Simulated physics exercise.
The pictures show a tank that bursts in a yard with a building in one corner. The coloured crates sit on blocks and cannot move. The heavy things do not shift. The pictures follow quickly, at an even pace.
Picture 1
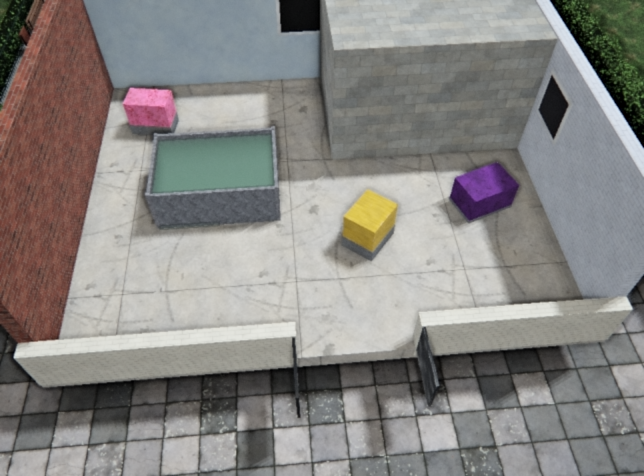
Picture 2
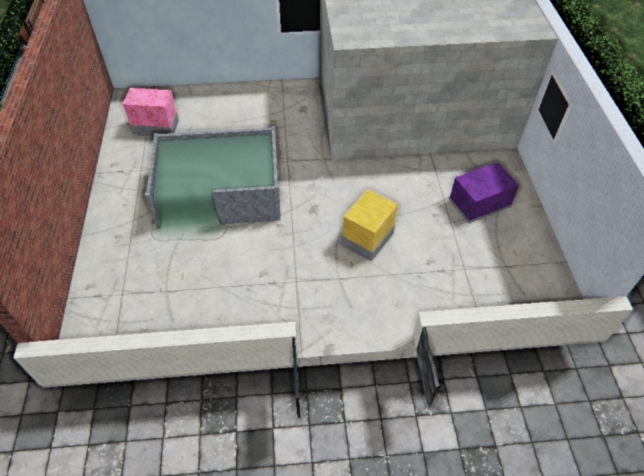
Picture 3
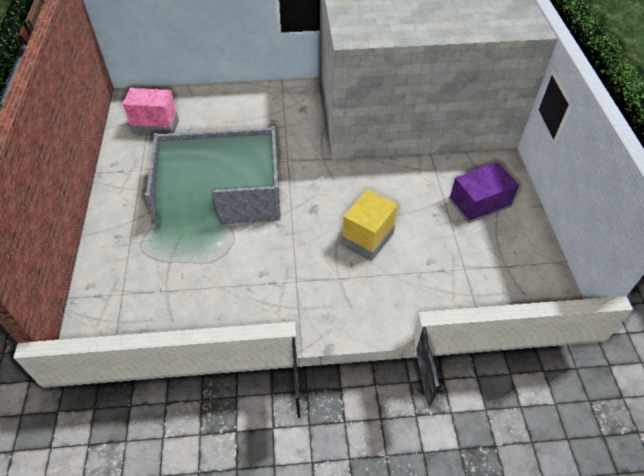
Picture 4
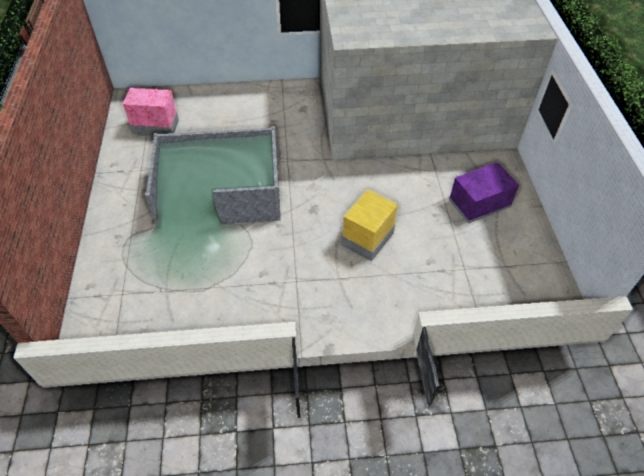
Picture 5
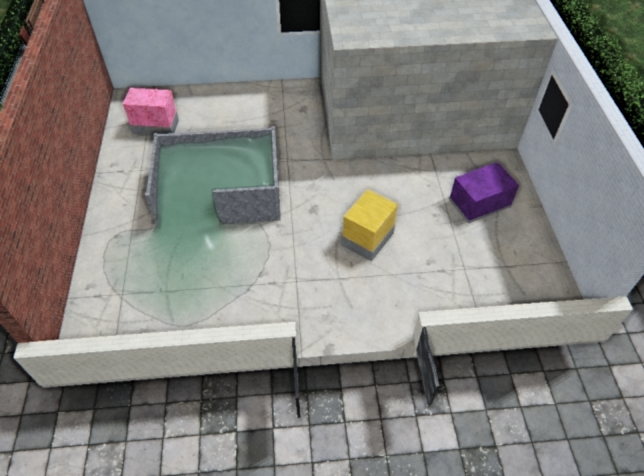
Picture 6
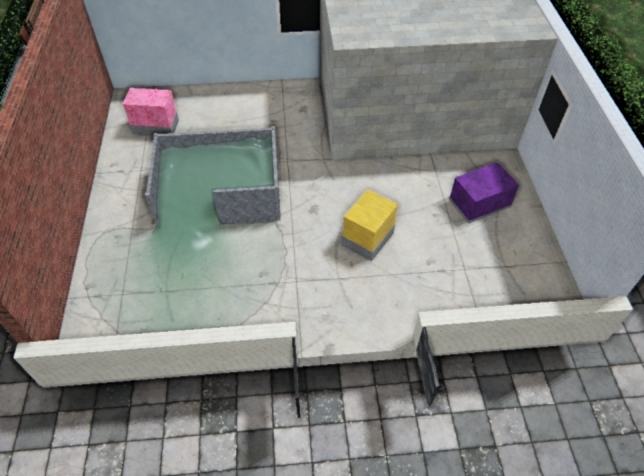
Greenish water poured out through a gap that opened in the front wall of a grey tank, then spread in a widening puddle across the paved yard toward the viewer, while the coloured blocks stayed still.
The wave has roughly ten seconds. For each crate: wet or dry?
In the end: The yellow crate stays dry; the purple crate gets wet; the pink crate stays dry.
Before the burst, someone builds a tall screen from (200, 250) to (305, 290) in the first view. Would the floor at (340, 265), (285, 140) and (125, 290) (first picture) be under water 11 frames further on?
In that order: Awash, no water, under water.
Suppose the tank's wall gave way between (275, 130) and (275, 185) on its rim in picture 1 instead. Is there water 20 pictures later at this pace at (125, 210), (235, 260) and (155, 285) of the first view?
In turn: Dry, clear, clear.
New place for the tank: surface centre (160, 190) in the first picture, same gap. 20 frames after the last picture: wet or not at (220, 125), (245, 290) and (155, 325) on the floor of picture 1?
In turn: No water, covered, wet.
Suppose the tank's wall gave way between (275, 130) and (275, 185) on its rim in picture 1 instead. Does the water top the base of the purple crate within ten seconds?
Purple takes water.
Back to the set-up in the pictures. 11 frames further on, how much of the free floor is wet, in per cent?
I make it 25 per cent.
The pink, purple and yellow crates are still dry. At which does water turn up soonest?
I say the yellow-painted one.
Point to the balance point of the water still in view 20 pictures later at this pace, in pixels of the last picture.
At about (205, 259).
A moment on, water covers 20 % of the floor; the yellow crate not reached, the purple crate not reached, the pink crate not reached.
Next, water covers 25 % of the floor; the yellow crate water round its plinth, the purple crate not reached, the pink crate not reached.
Then, water covers 45 % of the floor; the yellow crate water round its plinth, the purple crate not reached, the pink crate not reached.
Later, water covers 75 % of the floor; the yellow crate water round its plinth, the purple crate water round its plinth, the pink crate water round its plinth.
In the end, water covers 100 % of the floor; the yellow crate stayed above the water, the purple crate was topped, the pink crate stayed above the water.
